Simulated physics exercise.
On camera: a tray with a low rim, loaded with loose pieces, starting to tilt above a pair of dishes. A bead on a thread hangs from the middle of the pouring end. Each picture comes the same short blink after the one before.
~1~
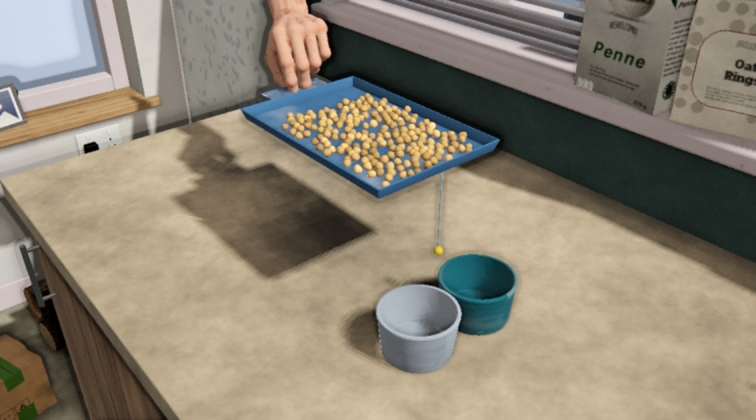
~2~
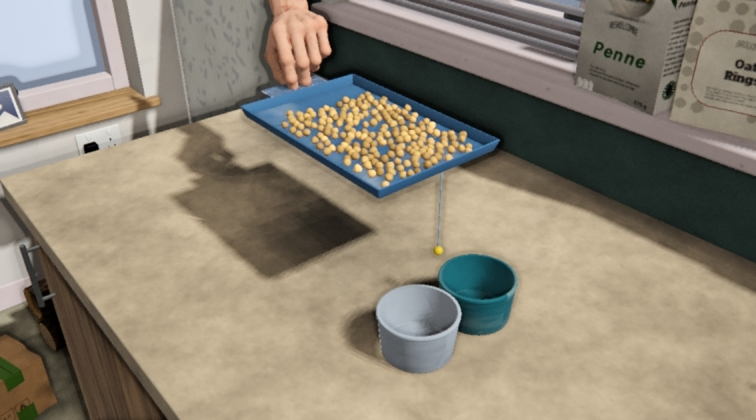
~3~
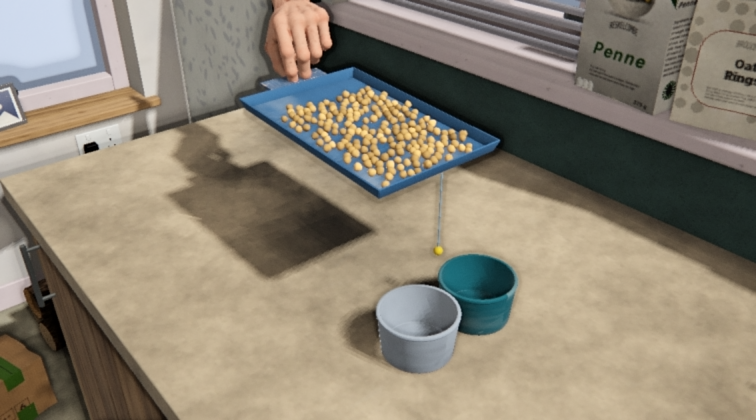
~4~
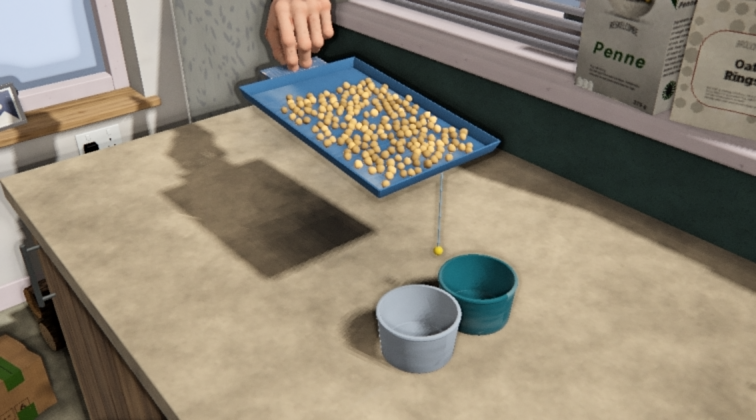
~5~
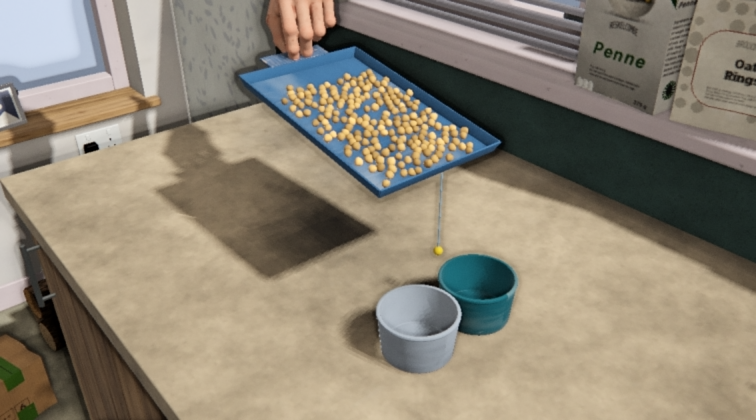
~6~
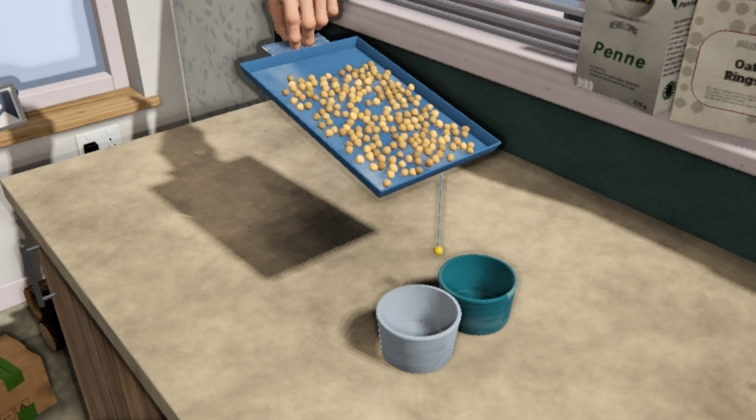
A hand slowly raises the back of a blue tray of chickpeas above two bowls.
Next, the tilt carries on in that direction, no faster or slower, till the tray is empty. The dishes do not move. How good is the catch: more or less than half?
The two hold more than half of the load.
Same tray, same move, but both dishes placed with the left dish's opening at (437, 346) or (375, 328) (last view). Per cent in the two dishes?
In turn 10 and 40 in a hundred.
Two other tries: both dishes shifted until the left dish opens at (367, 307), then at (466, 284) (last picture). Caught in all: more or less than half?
In turn: The smaller part; above a half.
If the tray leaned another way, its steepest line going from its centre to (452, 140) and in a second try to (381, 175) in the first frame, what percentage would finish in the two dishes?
Roughly 10 per cent, and 50 per cent.
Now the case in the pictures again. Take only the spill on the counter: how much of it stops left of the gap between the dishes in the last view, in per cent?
Roughly 0 in a hundred.
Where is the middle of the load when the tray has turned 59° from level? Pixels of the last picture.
Roughly at (434, 128).
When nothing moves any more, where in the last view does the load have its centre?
At about (479, 309).
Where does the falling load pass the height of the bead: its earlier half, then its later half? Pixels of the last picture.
At about (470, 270), then at (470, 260).
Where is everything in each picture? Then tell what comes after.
Corners of the pouring end near (379, 187) and (494, 139), level; middle of the load near (380, 136), dried chickpeas; left dish near (446, 347); right dish near (505, 310); bead on its thread near (438, 251), in the first frame.
Corners of the pouring end near (379, 187) and (494, 140), level; middle of the load near (380, 135), in the second frame.
Corners of the pouring end near (380, 187) and (494, 140), tipped barely, level across its low end; middle of the load near (380, 132), in the third frame.
Corners of the pouring end near (380, 187) and (495, 140), tipped a little, level across its low end; middle of the load near (381, 128), in the fourth frame.
Corners of the pouring end near (381, 187) and (495, 141), tipped a little, level across its low end; middle of the load near (381, 123), in the fifth frame.
Corners of the pouring end near (381, 187) and (496, 141), tipped a little, level across its low end; middle of the load near (382, 119); left dish near (446, 347); right dish near (505, 310), in the sixth frame.
Shortly afterwards, tray tipped steeply; all but a few on the tray; only a few in the air.
Next, tray tipped right over; a little on the tray; near a quarter in the left dish; near a third in the right dish; near a quarter outside both; a little in the air.
Some moments later, tray tipped past a quarter turn; near a quarter in the left dish; near half in the right dish; near a quarter outside both.
In the end, tray tipped past a quarter turn; near a quarter in the left dish; near half in the right dish; near a quarter outside both.
